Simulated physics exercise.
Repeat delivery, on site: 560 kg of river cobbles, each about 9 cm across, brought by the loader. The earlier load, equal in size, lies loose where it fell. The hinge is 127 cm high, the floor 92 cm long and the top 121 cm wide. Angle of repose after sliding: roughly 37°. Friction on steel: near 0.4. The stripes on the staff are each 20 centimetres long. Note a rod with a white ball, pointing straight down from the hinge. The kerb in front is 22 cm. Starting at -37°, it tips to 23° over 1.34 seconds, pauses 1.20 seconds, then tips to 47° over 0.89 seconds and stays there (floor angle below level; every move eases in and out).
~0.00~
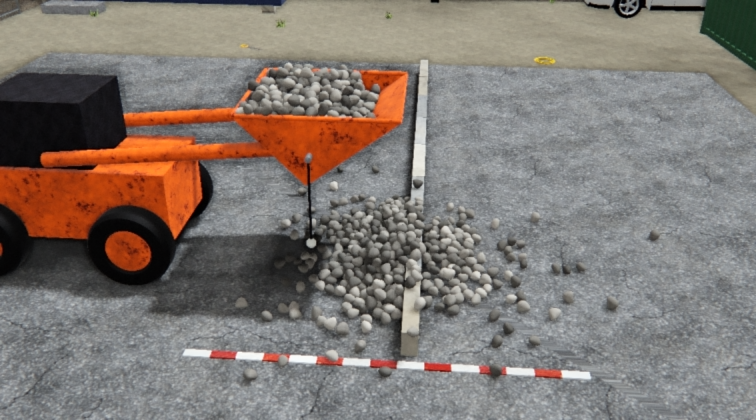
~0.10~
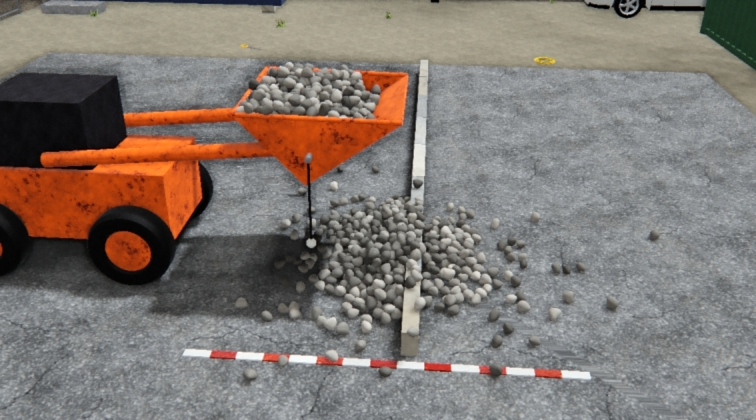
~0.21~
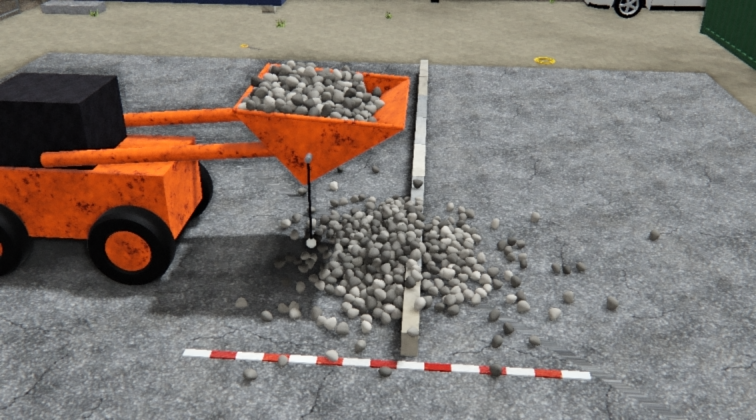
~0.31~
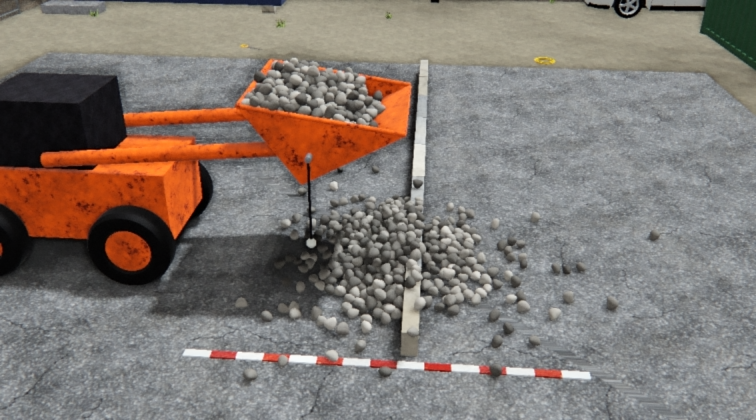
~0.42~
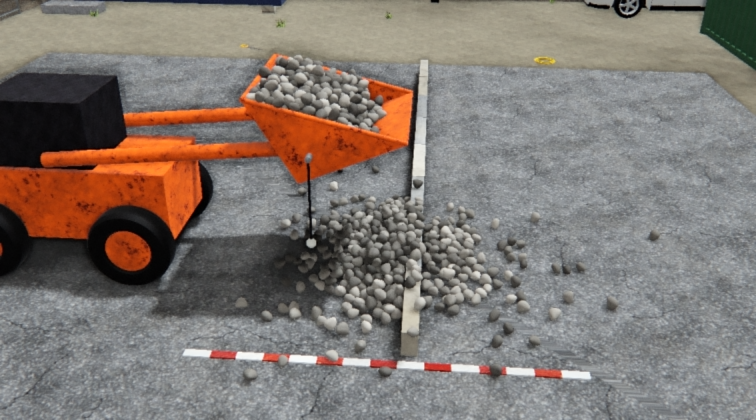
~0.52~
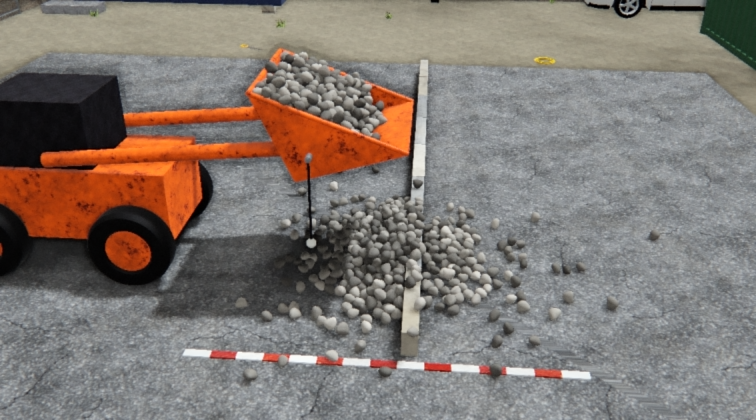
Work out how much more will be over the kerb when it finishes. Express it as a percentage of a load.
Around 91 out of 100.
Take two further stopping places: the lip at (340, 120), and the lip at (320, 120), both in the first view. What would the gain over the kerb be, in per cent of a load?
Around 20 and 5 percent respectively.
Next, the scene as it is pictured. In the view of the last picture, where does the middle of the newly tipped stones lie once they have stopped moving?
Centre: Approx. (458, 250).
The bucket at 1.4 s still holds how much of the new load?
Roughly 75 per cent of its load.
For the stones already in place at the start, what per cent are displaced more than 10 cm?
Estimate: 10 %, roughly.
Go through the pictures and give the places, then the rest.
Lip at (401, 122), floor tilted -37°, highest stones at (302, 77). The earlier load is highest near (403, 228), 35 cm above ground level, 77 % on this side of the kerb, 24 % over the kerb, in the first picture.
Lip at (402, 124), floor tilted -36°, highest stones at (296, 75); the stones move at 0.1 m/s on average, in the second picture.
Lip at (403, 128), floor tilted -33°, highest stones at (298, 74); the stones move at 0.2 m/s on average, in the third picture.
The bucket is at -29°, its lip at (405, 135); the top of the load is at (290, 73); the stones move at 0.2 m/s on average, in the fourth picture.
Lip at (407, 144), floor tilted -23°, highest stones at (289, 69); the stones move at 0.3 m/s on average, in the fifth picture.
Lip at (408, 154), floor tilted -17°, highest stones at (288, 63); the stones move at 0.3 m/s on average, in the sixth picture.
After 1.0 s the floor is at 14°; in per cent of one load, 100 in the bucket, 77 on this side of the kerb, 24 over the kerb; the foremost stones are at (579, 269).
After 1.4 s the floor is at 23°; in per cent of one load, 77 in the bucket, 93 on this side of the kerb, 30 over the kerb; the foremost stones are at (579, 269).
After 3.9 s the floor is at 47°; in per cent of one load, 0 in the bucket, 86 on this side of the kerb, 115 over the kerb; the foremost stones are at (642, 271).
After 6.6 s the floor is at 47°; in per cent of one load, 0 in the bucket, 86 on this side of the kerb, 115 over the kerb; the foremost stones are at (642, 271). Net gain over the kerb, 91.
